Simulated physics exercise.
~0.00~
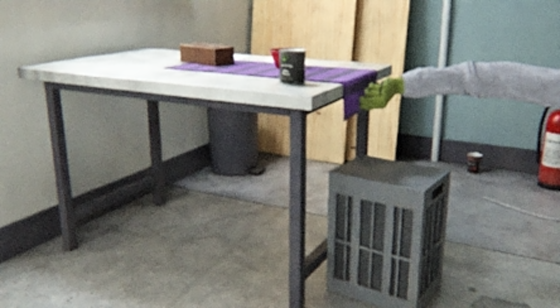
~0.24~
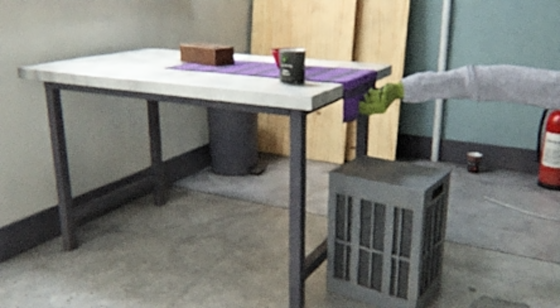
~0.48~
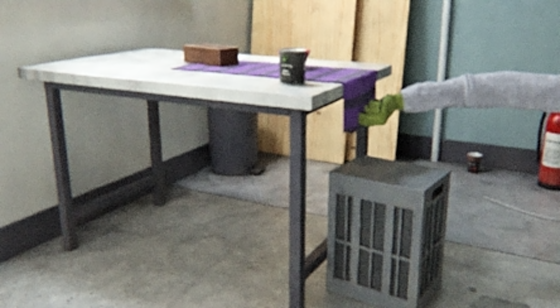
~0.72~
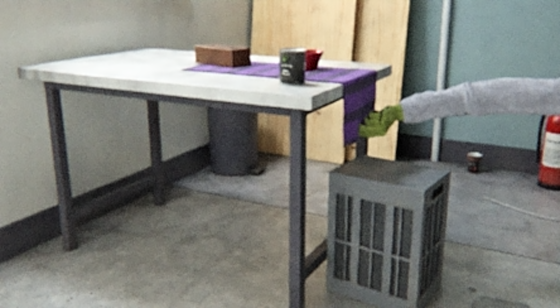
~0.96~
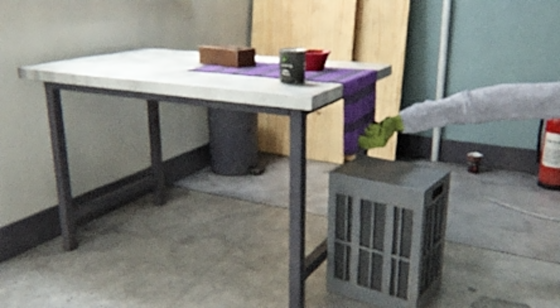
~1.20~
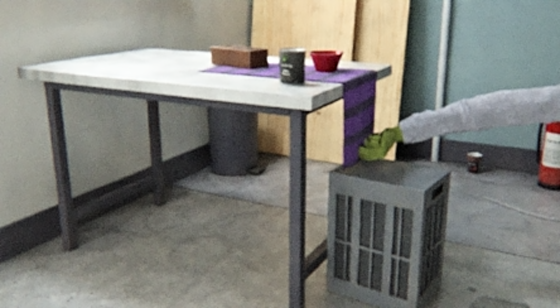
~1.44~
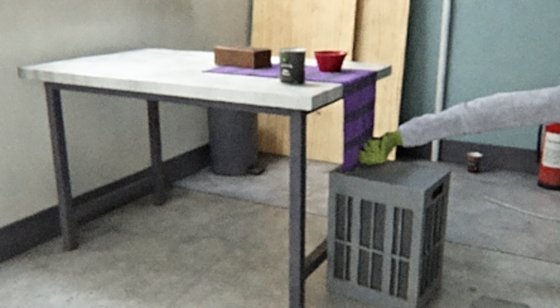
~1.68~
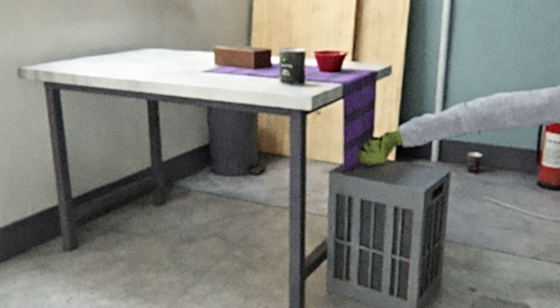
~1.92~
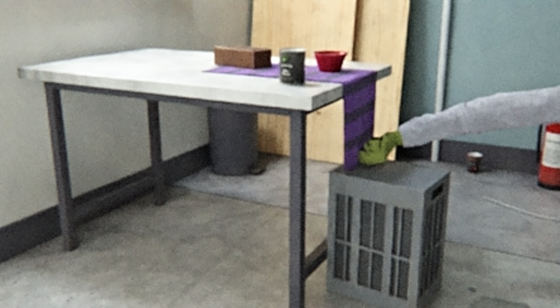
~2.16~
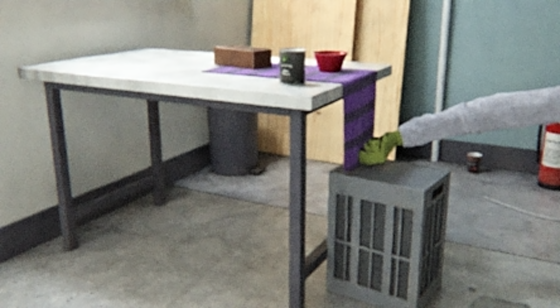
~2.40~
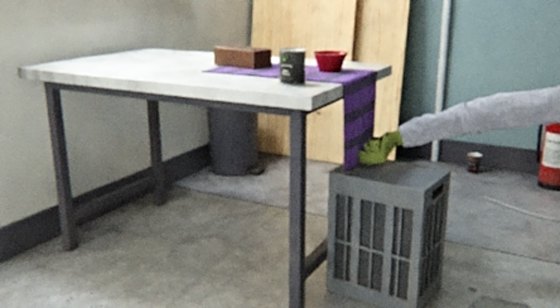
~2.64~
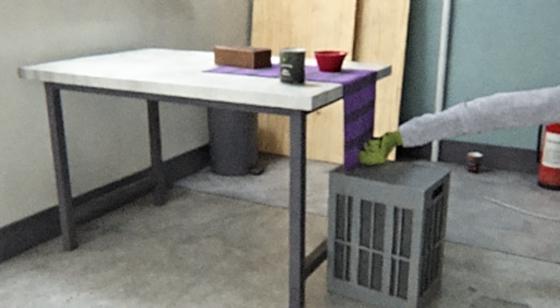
A purple scarf lies across the right end of a pale-topped workbench with dark legs, its end hanging over the edge above a grey crate, all seen from a still camera in a grey-floored room. On the scarf are a brown brick, a dark tin near the front and a red bowl partly hidden behind the tin. A green-gloved hand reaching in from the right holds the hem and draws it downward. The bowl slides right, out from behind the tin, and the brick shifts a little right, while the tin stays put. The hand brings the hem down to the crate and rests there, still holding it, with all three objects still on the table.
